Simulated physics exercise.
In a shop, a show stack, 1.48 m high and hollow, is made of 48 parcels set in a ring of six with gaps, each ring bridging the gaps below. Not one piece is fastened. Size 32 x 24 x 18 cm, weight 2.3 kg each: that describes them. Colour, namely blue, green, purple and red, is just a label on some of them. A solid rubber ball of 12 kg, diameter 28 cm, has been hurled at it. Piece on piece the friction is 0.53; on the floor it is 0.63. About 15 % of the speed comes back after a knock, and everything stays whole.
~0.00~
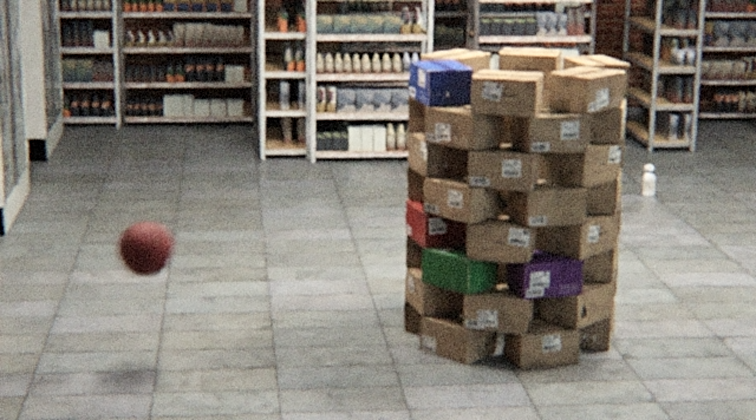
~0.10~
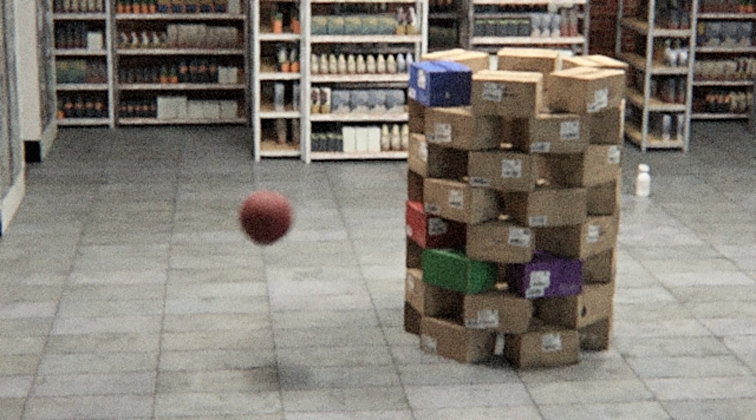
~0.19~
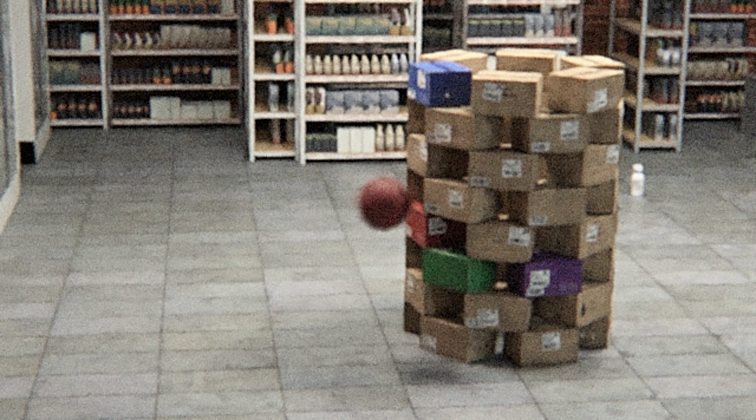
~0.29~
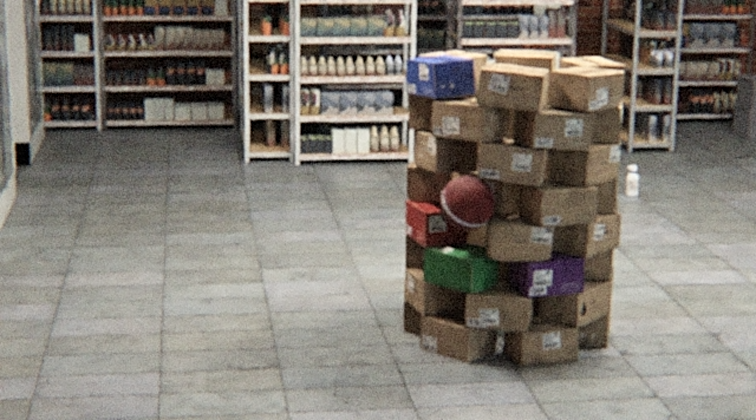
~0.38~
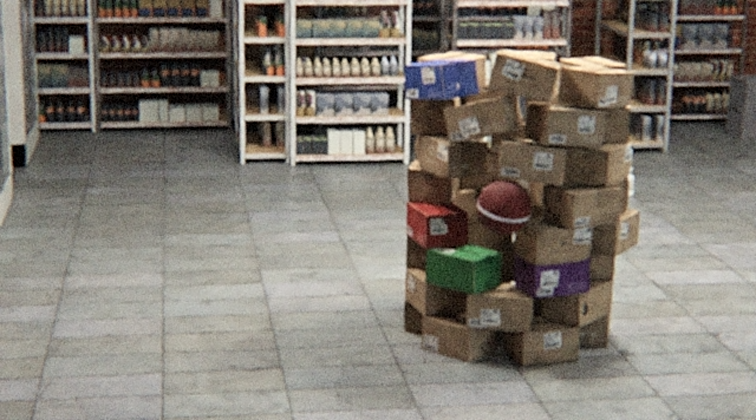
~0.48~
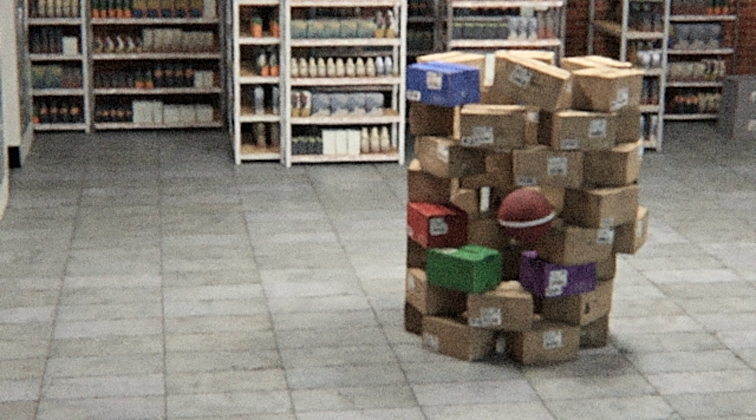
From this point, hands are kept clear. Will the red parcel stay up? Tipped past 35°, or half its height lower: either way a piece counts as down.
Yes.
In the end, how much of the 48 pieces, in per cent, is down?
Estimate: Close to 35%.
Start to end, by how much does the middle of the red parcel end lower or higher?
Its middle finishes around 0 cm lower.
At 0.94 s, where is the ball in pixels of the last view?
Look close to (552, 372).
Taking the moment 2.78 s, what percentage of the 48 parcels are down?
35 per cent.
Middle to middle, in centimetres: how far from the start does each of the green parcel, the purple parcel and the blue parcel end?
Green 0, purple 50, blue 130.
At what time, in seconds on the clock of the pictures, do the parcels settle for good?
Somewhere close to 4.0 s.
After 0.94 s, ball still moving; 5 of the 48 parcels down; red parcel unmoved; blue parcel leaning 25°.
After 1.70 s, ball still moving; 9 of the 48 parcels down; red parcel unmoved; purple parcel on its side.
After 2.78 s, ball still moving; 16 of the 48 parcels down; red parcel unmoved; blue parcel on its side.
At rest (4.2 s), ball rolling away; 16 of the 48 parcels down; red parcel unmoved; blue parcel on its side; purple parcel on its side. As the last picture would show them, middles, red parcel near (437, 223), blue parcel near (392, 322).
